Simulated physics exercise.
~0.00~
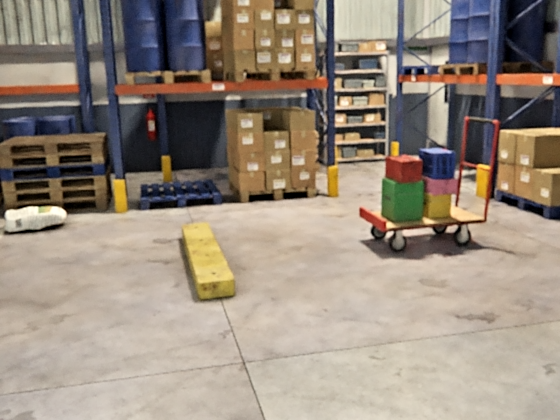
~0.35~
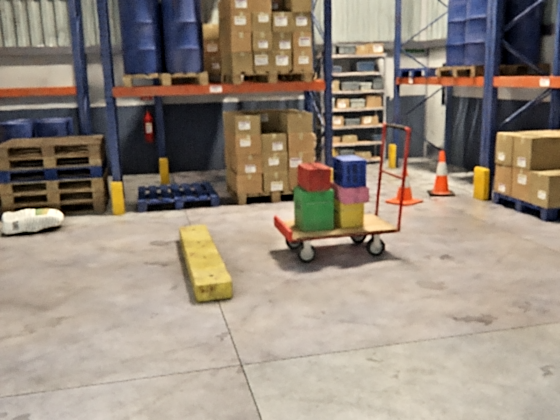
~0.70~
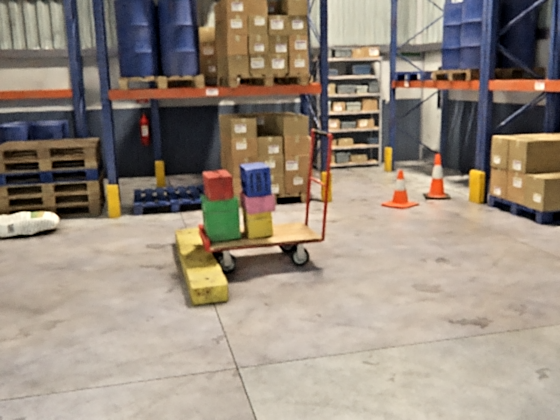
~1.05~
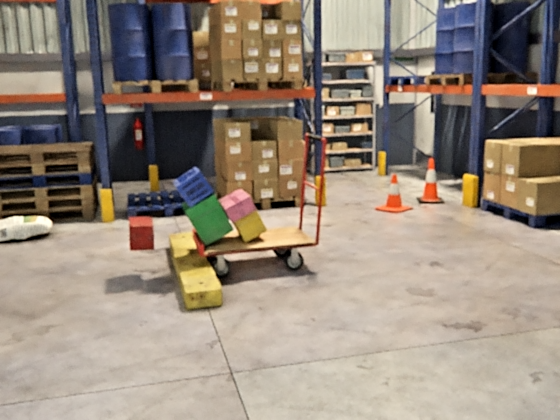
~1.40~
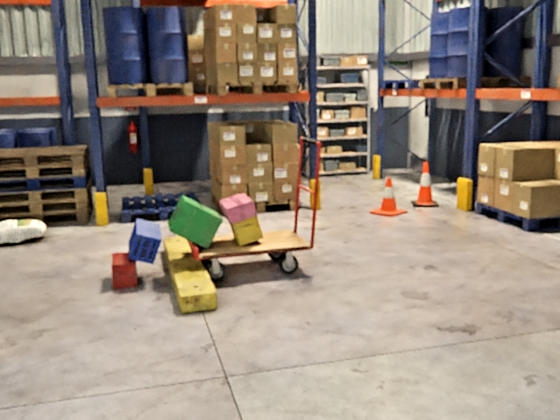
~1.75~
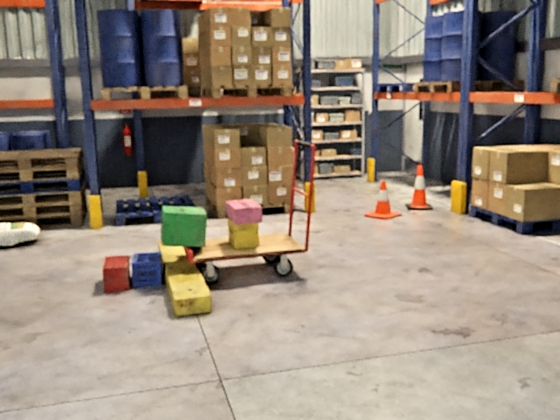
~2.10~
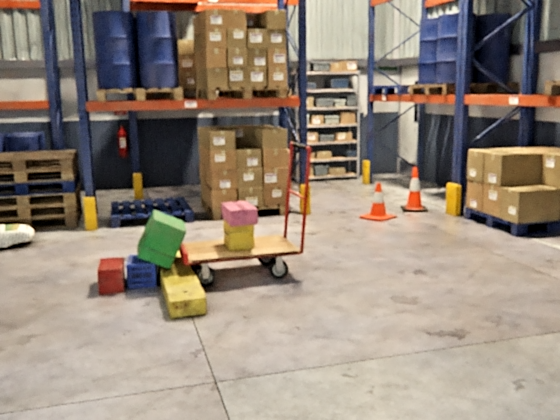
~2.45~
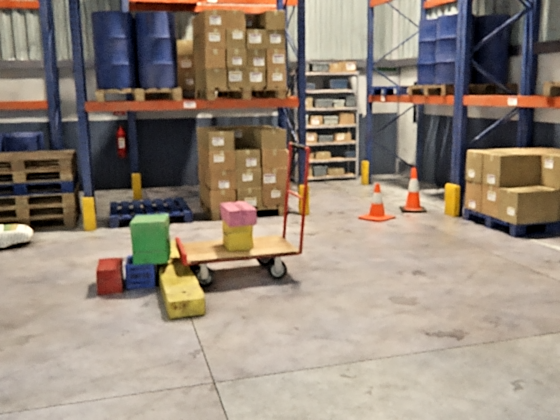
In the video, a flatbed trolley carrying five colored boxes rolls left across a warehouse floor and stops against a yellow kerb, throwing the red, blue and green boxes over its front, where they settle beyond the kerb while the pink box stays stacked on the yellow one aboard.
